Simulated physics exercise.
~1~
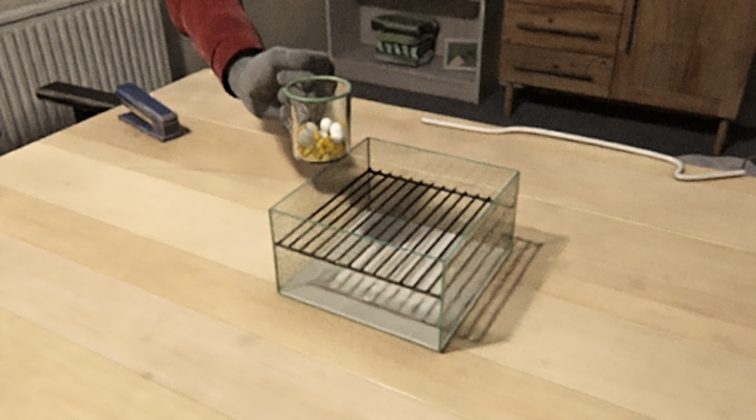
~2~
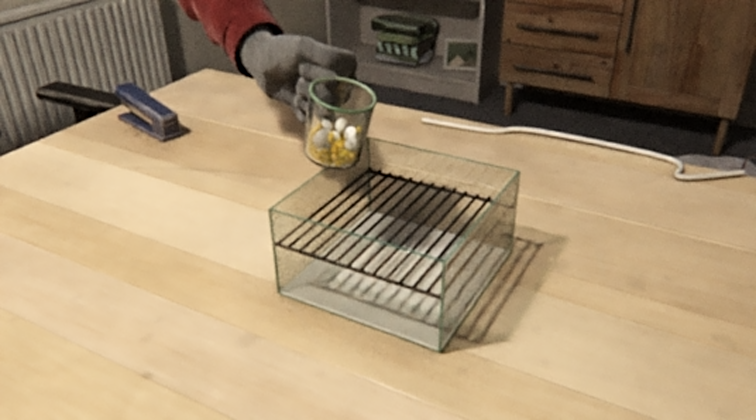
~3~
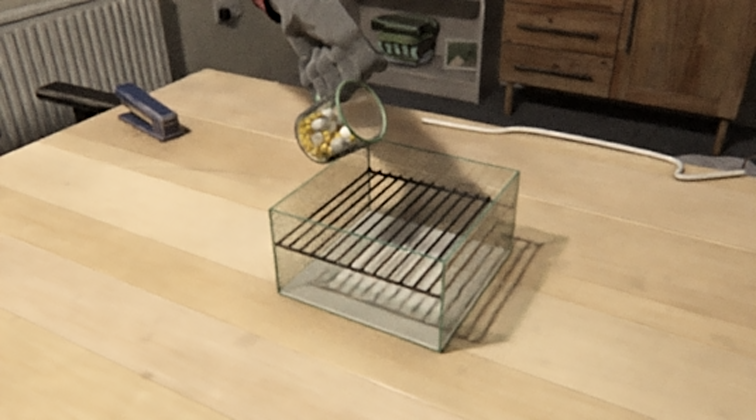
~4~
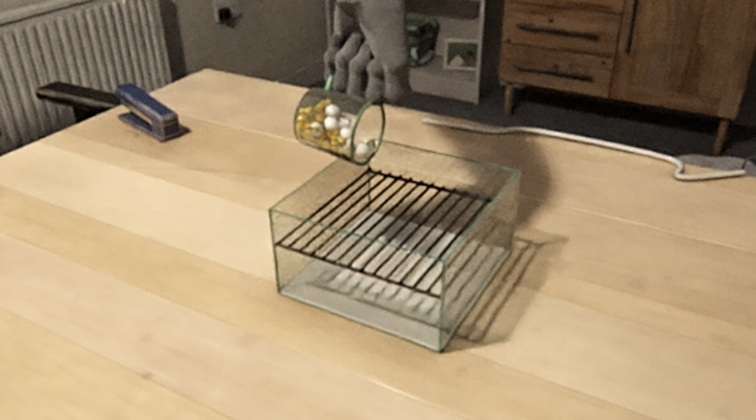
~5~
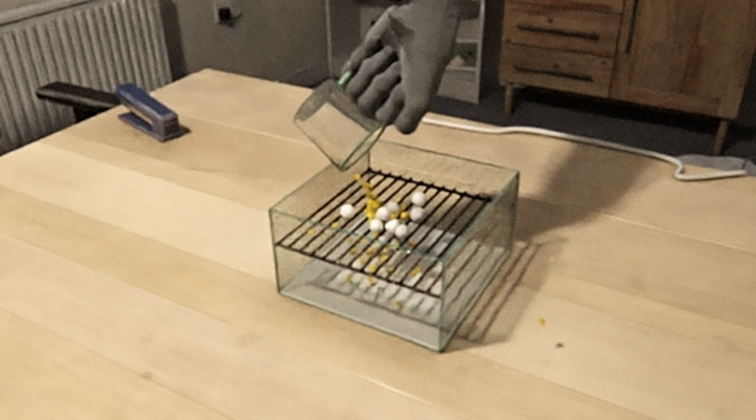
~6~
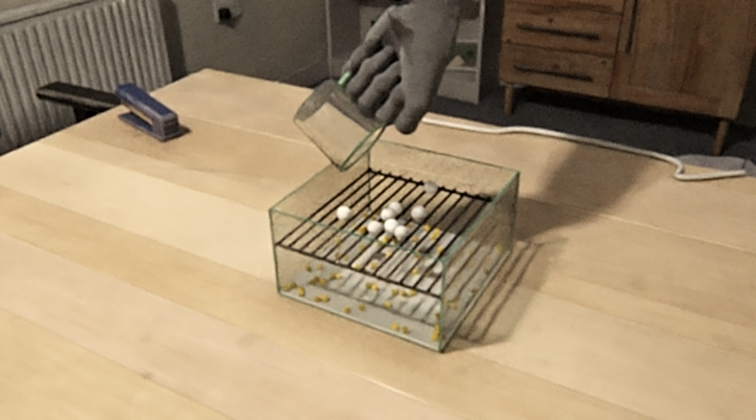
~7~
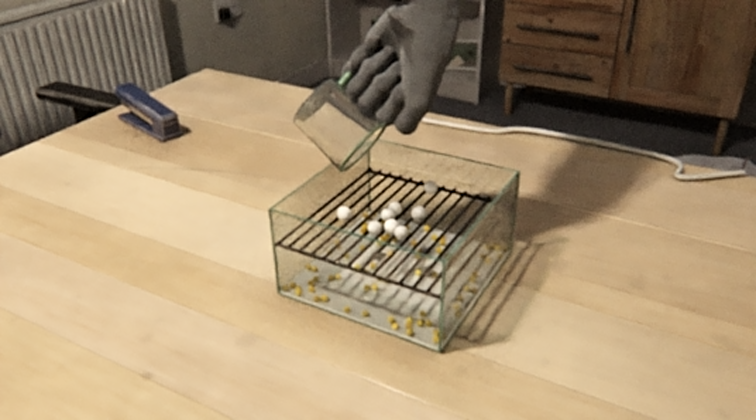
Gloved hand tipping a glass of white and yellow pieces over a wire rack, white ones staying on top, yellow falling through.
